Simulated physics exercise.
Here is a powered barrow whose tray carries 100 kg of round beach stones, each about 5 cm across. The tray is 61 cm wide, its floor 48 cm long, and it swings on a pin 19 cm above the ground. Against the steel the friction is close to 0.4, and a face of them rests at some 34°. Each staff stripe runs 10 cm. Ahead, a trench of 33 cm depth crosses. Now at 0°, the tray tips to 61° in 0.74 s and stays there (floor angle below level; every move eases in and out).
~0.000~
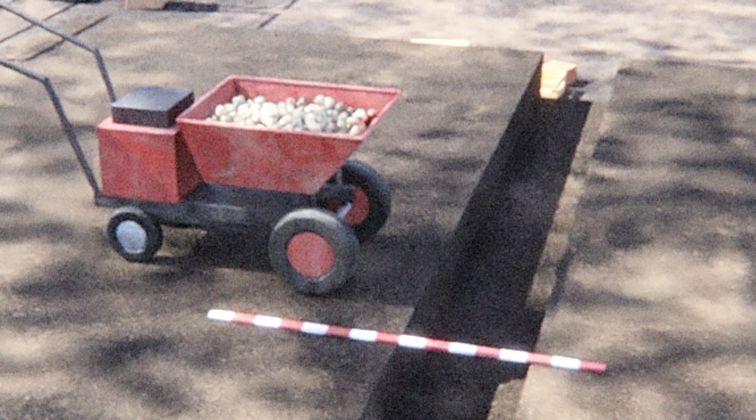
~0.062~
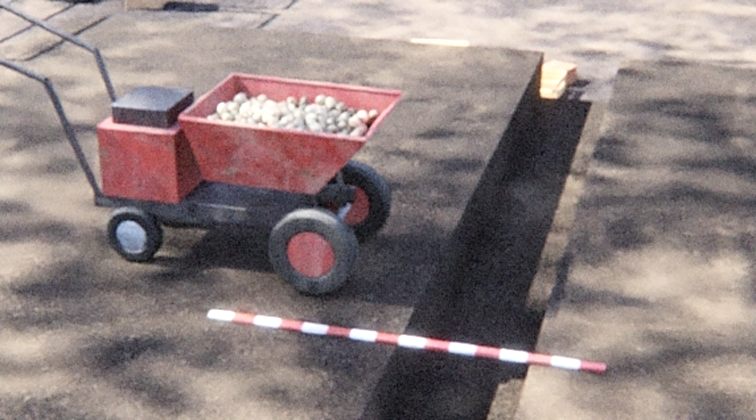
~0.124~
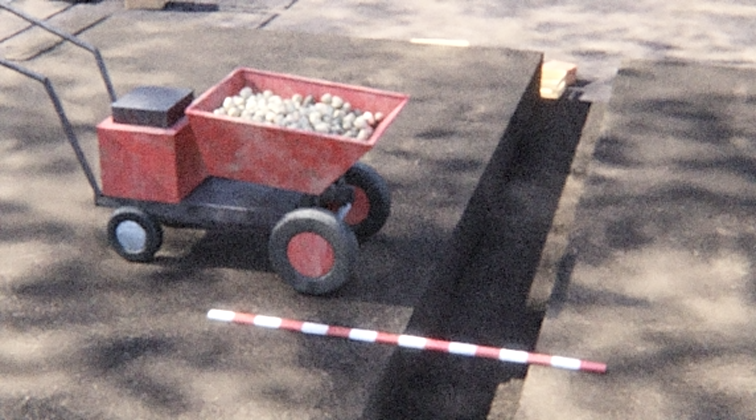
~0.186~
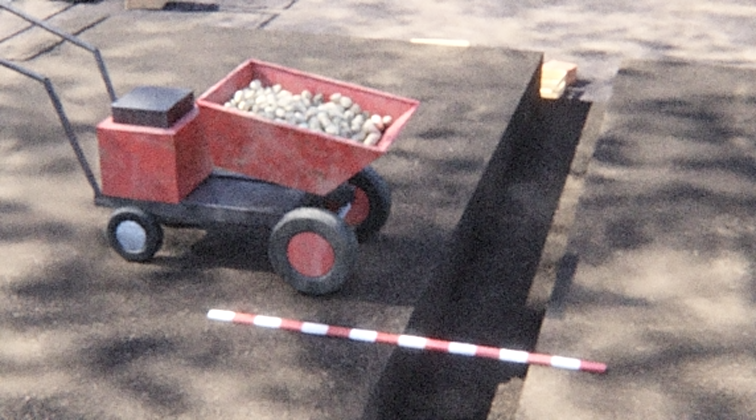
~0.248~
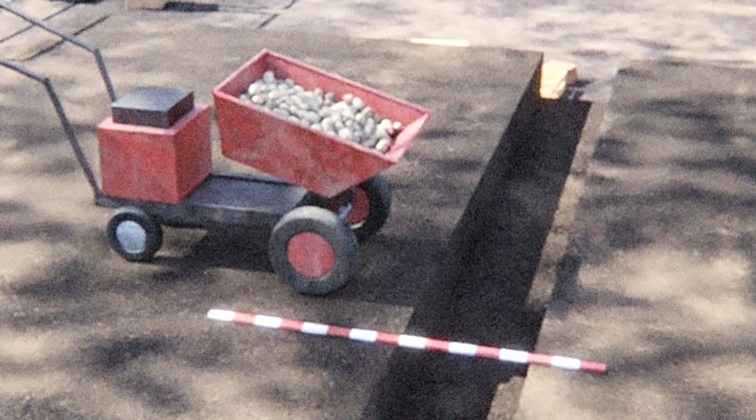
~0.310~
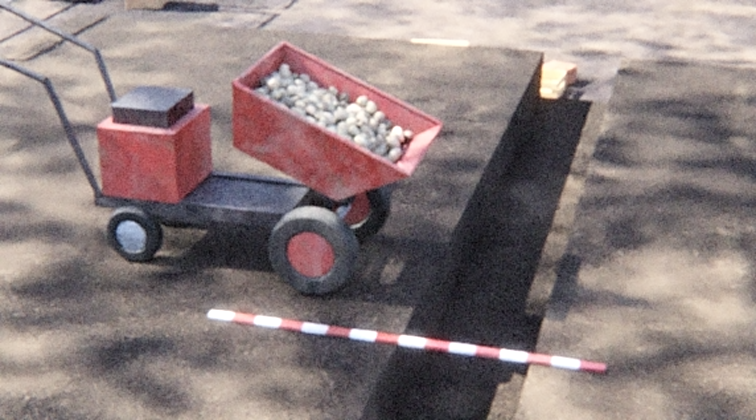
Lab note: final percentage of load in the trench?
Approx. 93 %.
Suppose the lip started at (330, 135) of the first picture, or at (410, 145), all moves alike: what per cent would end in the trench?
Near 100 and near 55 percent.
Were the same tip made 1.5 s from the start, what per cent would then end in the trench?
Near 100 per cent.
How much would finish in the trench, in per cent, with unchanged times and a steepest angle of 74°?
It would be close to 95 percent.
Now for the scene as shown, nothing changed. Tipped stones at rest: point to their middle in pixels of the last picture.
Their centre sits close to (506, 340).
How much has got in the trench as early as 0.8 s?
Some 20 per cent of the load by that point.
After 0.6 s the floor is at 51°; 100 % in the tray; the foremost stones are at (434, 195).
After 0.8 s the floor is at 61°; 81 % in the tray, 19 % in the trench; the foremost stones are at (524, 269).
After 1.2 s the floor is at 61°; 37 % in the tray, 55 % in the trench, 7 % past the trench; the foremost stones are at (636, 327).
After 3.1 s the floor is at 61°; 0 % in the tray, 93 % in the trench, 7 % past the trench; the foremost stones are at (743, 340).
